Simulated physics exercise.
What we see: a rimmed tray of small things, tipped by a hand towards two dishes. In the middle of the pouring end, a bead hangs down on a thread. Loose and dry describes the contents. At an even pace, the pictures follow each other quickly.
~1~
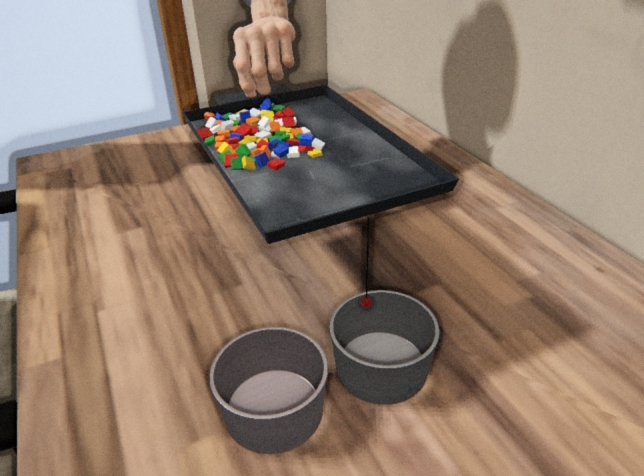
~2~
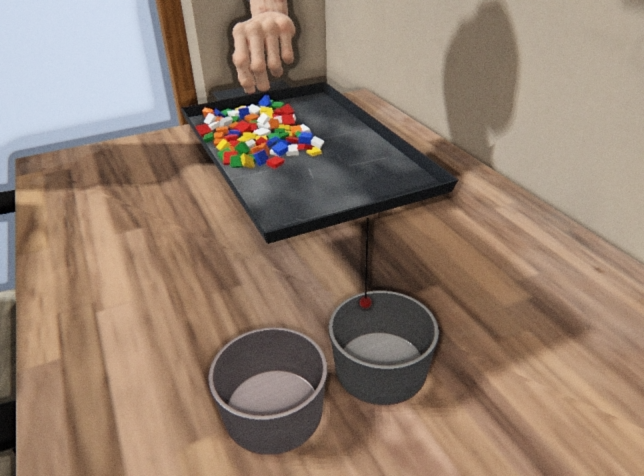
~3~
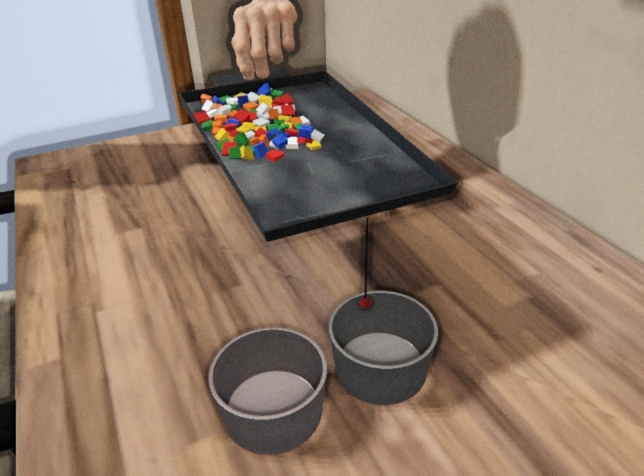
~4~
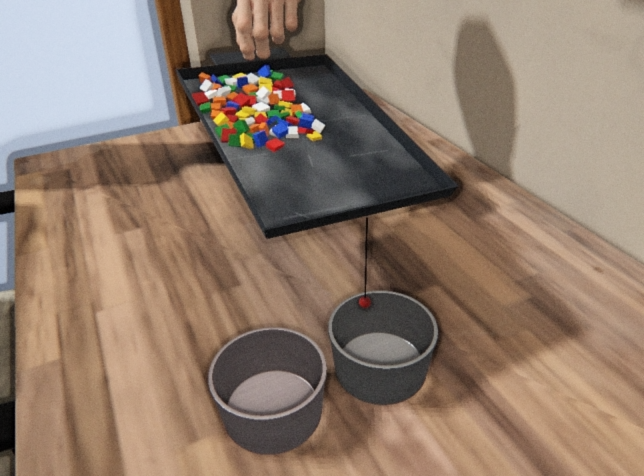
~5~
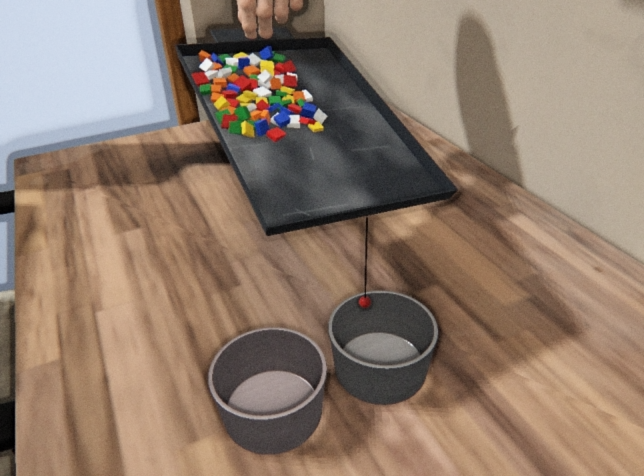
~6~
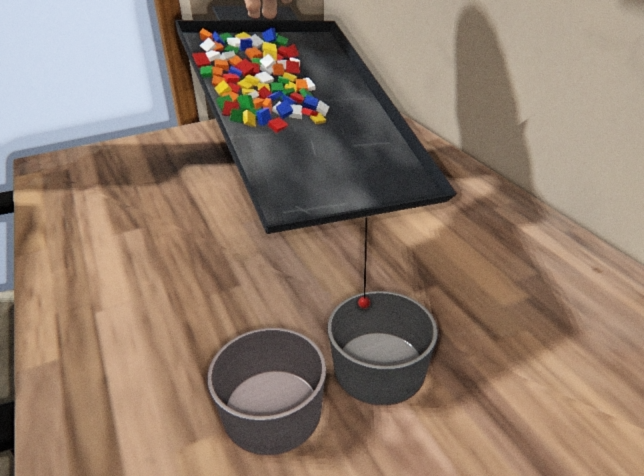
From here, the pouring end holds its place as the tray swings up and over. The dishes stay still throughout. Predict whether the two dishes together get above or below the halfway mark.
Below.
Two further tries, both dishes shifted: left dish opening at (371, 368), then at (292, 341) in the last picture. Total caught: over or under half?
Well, the bulk the first time and the minor share the second time.
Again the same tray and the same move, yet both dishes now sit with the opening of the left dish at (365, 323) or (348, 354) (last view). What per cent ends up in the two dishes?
First try: Roughly 50 per cent; second try: Roughly 80 per cent.
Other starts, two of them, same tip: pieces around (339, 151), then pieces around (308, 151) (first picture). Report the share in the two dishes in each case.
You'd see roughly 40 per cent first and roughly 40 per cent second.
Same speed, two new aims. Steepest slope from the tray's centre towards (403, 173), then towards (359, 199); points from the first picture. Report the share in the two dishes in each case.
That comes to 0 per cent the first time and 40 per cent the second.
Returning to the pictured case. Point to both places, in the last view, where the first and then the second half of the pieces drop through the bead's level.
Early half (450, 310), late half (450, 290).
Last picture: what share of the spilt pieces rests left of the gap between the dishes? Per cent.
It works out at some 0 percent.
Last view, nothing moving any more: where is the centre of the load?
Somewhere close to (468, 359) in the last picture.
Soon after the last picture, tray tipped steeply; nearly all on the tray; a small part in the air.
A little later, tray tipped past a quarter turn; a stray few on the tray; a small part in the right dish; most outside both; a stray few in the air.
Later still, tray tipped past a quarter turn; about a quarter in the right dish; most outside both.
At rest, tray tipped past a quarter turn; none in the left dish; about a quarter in the right dish; most outside both.
